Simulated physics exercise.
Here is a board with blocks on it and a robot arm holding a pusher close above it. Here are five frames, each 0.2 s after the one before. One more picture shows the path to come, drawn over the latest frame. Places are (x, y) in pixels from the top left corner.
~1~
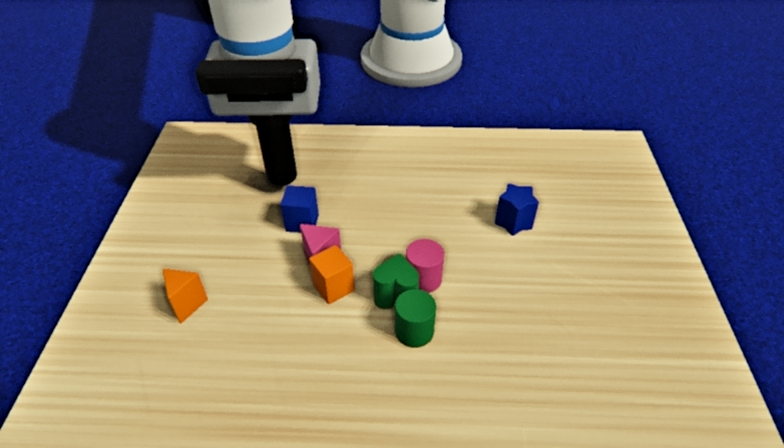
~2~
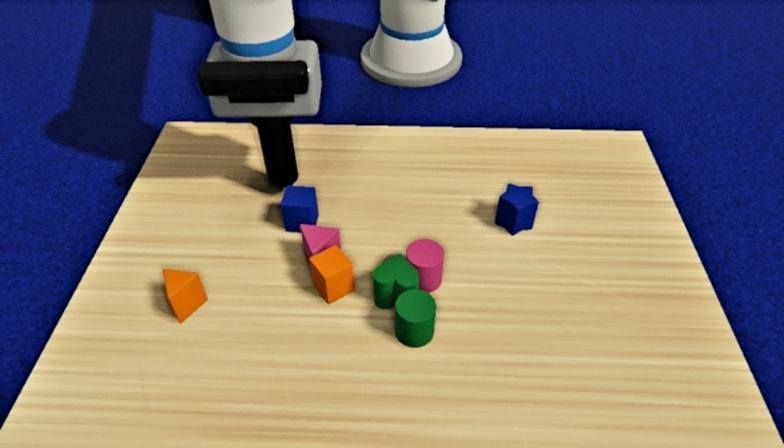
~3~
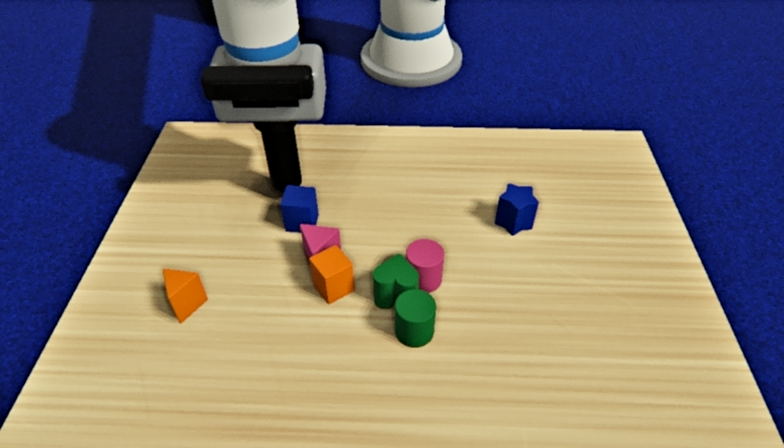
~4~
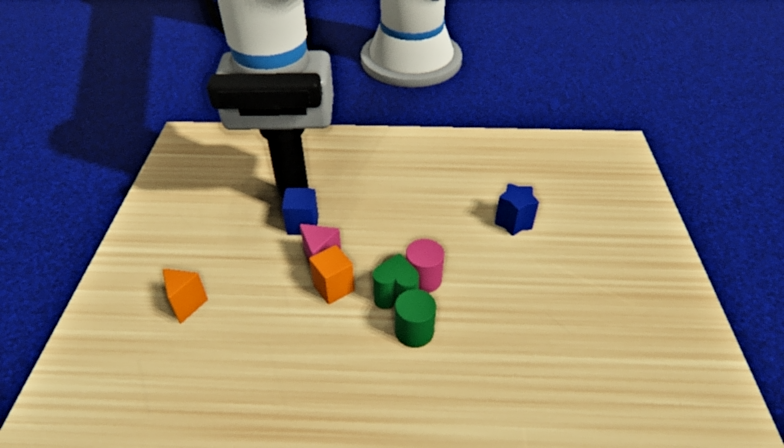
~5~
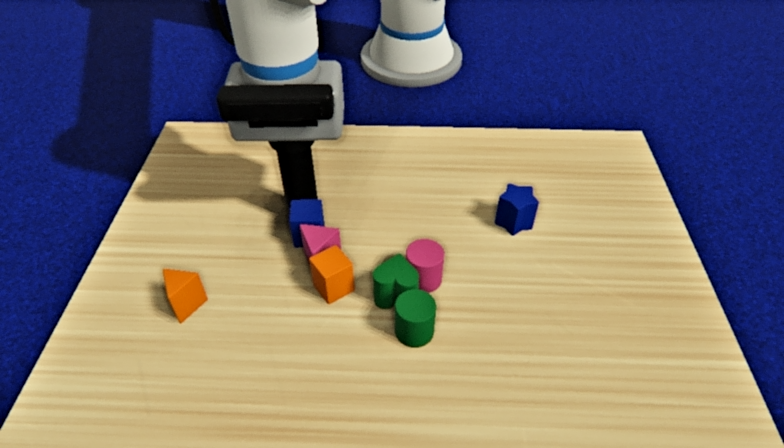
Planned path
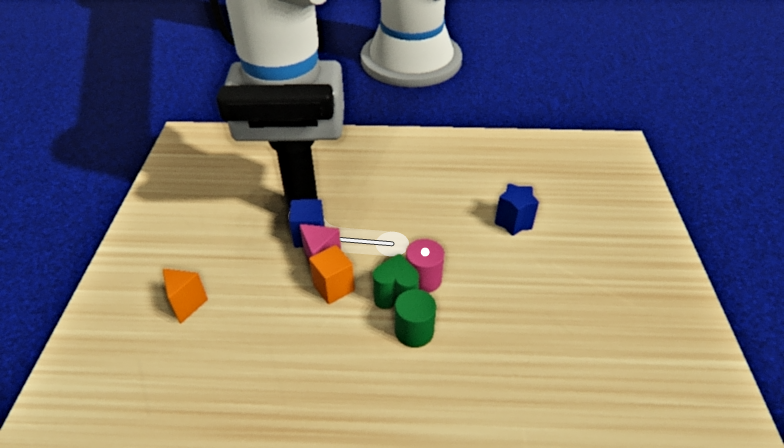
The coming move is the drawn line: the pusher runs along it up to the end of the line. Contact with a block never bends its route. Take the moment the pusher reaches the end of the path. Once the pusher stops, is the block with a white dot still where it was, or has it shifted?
Well, the block with a white dot holds its place.
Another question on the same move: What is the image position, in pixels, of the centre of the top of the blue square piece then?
It comes to (322, 235).
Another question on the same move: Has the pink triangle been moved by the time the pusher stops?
Short answer: Yes.
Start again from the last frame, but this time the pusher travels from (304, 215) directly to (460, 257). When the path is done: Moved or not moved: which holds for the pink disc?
That one stays where it is.
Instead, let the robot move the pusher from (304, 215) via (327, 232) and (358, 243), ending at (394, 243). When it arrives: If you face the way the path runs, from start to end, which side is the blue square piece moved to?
Facing from start to end, it will go to the right.
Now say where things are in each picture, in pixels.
The first frame shows pusher tip (282, 178); block tops, blue square piece (298, 196); pink triangle (317, 235); orange square piece (331, 261); pink disc (425, 252).
The second frame shows pusher (284, 179); blocks unchanged.
The third frame shows pusher (287, 184); blocks unchanged.
The fourth frame shows pusher (293, 191); blue square piece (299, 198).
The fifth frame shows pusher (302, 202); blue square piece (306, 209); pink triangle (317, 235); orange square piece (331, 261); pink disc (425, 252).
Path on the board, from (304, 215) by way of (322, 235) and (356, 241) to (392, 244); the dot is on the pink disc.
On the path given first. One third of the way, pusher (321, 223); blue square piece (318, 233), turned 10° clockwise; pink triangle (315, 255); orange square piece (336, 270), turned 15° anticlockwise.
Two thirds of the way, pusher (355, 228); blue square piece (322, 235), turned 15° clockwise; pink triangle (314, 257); orange square piece (338, 271), turned 15° anticlockwise.
At the end, pusher (392, 231); blue square piece (322, 235), turned 15° clockwise; pink triangle (314, 257); orange square piece (338, 271), turned 15° anticlockwise; pink disc in place.
